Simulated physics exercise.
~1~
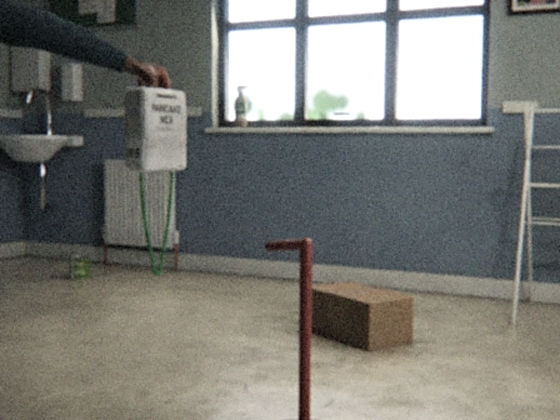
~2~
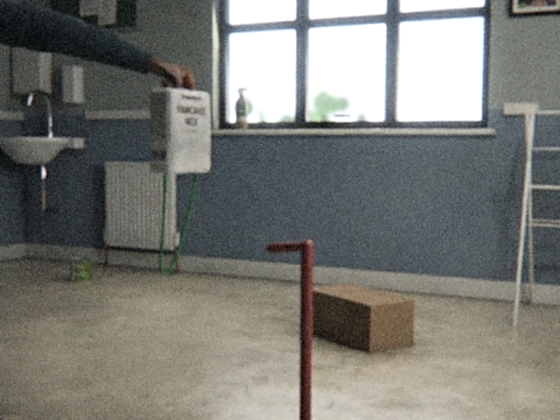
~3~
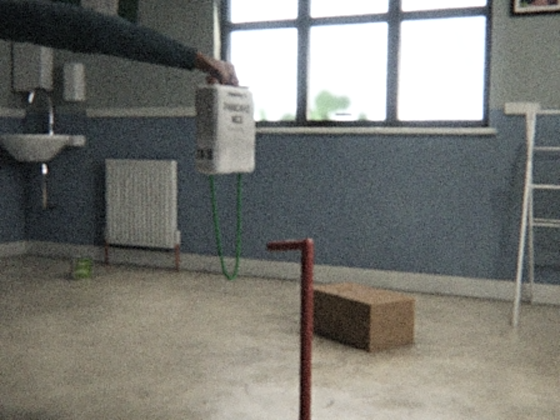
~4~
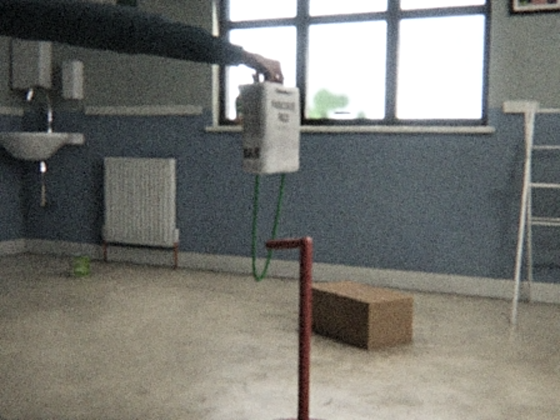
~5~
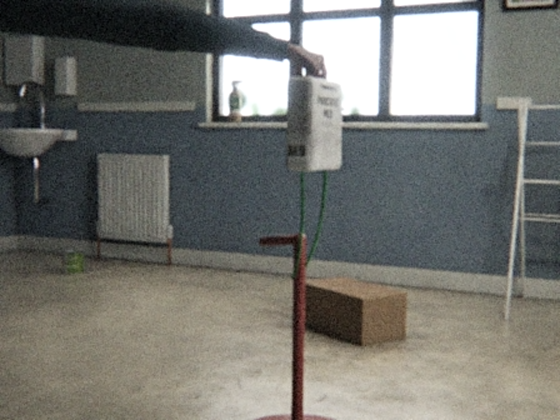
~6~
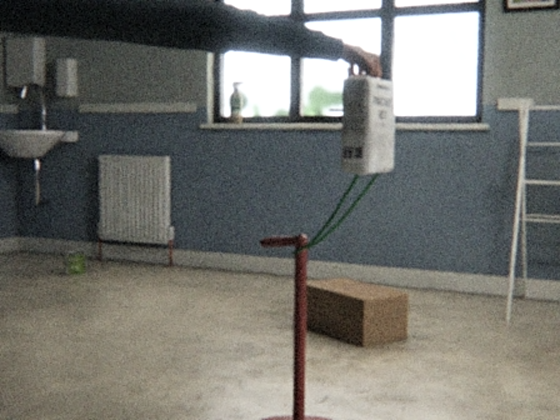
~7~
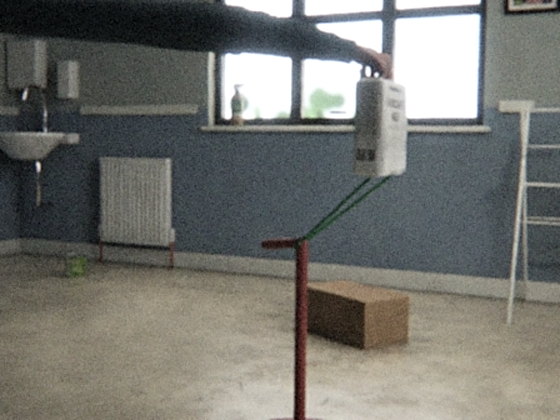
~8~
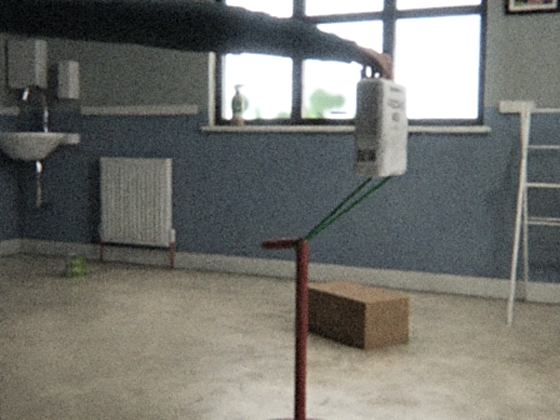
In this clip, a hand carries an upright white bag with a hanging green loop rightward across a room toward a red post with a sideways hook. The bag passes above the post, but the loop catches on it and pulls tight, and the hand stops with the bag held beyond.
